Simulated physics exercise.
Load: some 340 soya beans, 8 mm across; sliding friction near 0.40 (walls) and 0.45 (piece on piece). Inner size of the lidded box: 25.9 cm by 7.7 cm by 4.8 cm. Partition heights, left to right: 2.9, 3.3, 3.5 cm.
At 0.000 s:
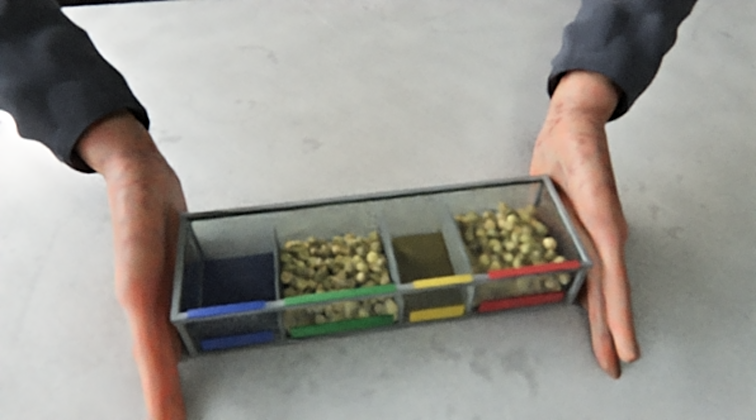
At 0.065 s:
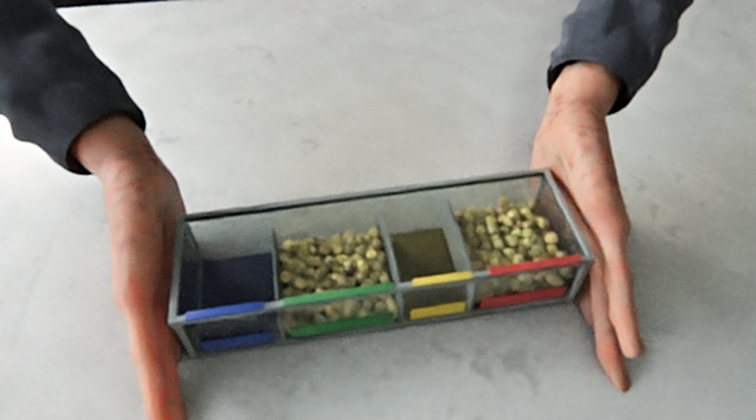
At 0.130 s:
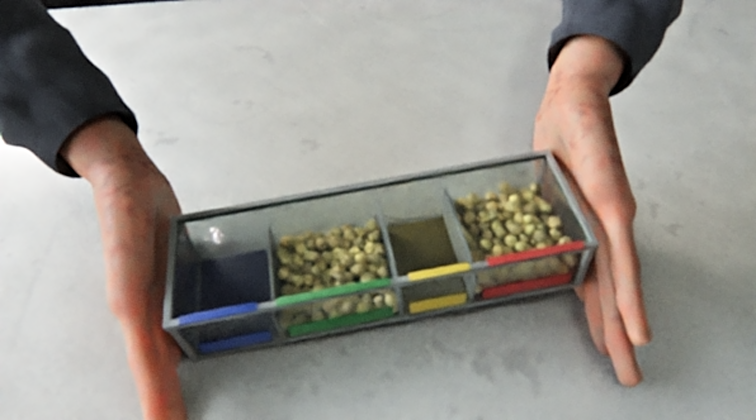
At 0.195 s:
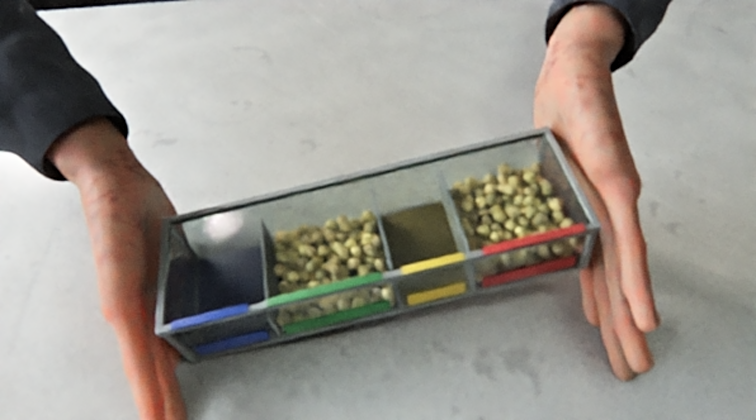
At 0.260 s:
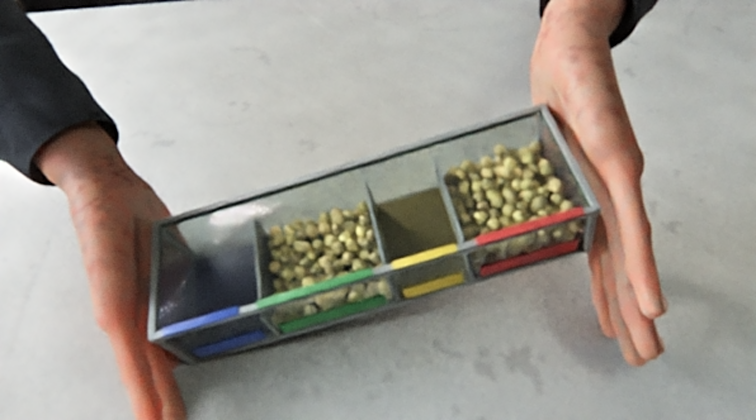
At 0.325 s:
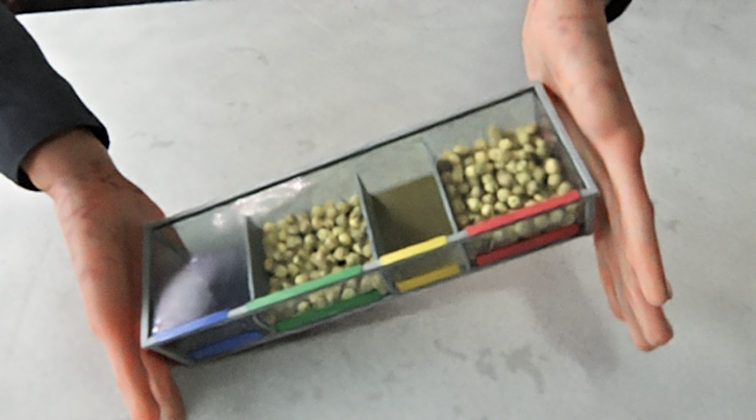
A clear, grey-edged box with four compartments sits between two hands in dark sleeves, seen from above over a pale grey surface. Its front is marked blue, green, yellow and red from left to right, with pale beans piled in the green and red sections and none in the others. The hands tilt the box steadily, its right end rising and its left end dipping, while the beans stay in their sections.
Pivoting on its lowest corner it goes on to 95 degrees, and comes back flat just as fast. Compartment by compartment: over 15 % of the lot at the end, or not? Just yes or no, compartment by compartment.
Red compartment gets a yes, blue compartment gets a yes, green compartment gets a yes, yellow compartment gets a no.
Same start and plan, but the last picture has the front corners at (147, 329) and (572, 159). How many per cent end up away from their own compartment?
That would be some 35 in a hundred.
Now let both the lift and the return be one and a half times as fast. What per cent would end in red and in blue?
Per cent held - red: 50, blue: 15.
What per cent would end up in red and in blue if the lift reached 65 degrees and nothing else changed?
Red 55 %, blue 0 %.
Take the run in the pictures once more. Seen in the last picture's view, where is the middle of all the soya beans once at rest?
Once everything settles, the centre is around (403, 285).
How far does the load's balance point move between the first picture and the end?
Around 4.5 centimetres, start to finish.
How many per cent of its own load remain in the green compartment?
Roughly 60 per cent.
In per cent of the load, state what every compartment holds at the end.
Red 45, blue 20, green 30, yellow 5.
Then, at 1.39 s, tilt 94 degrees; red 50 %, blue 15 %, green 35 %.
Then, at 2.10 s, tilt 41 degrees; red 50 %, blue 20 %, green 30 %.
After 2.84 s, tilt 0 degrees; red 45 %, blue 20 %, green 30 %, yellow 5 %.
At rest (3.6 s), red 45 %, blue 20 %, green 30 %, yellow 5 %.
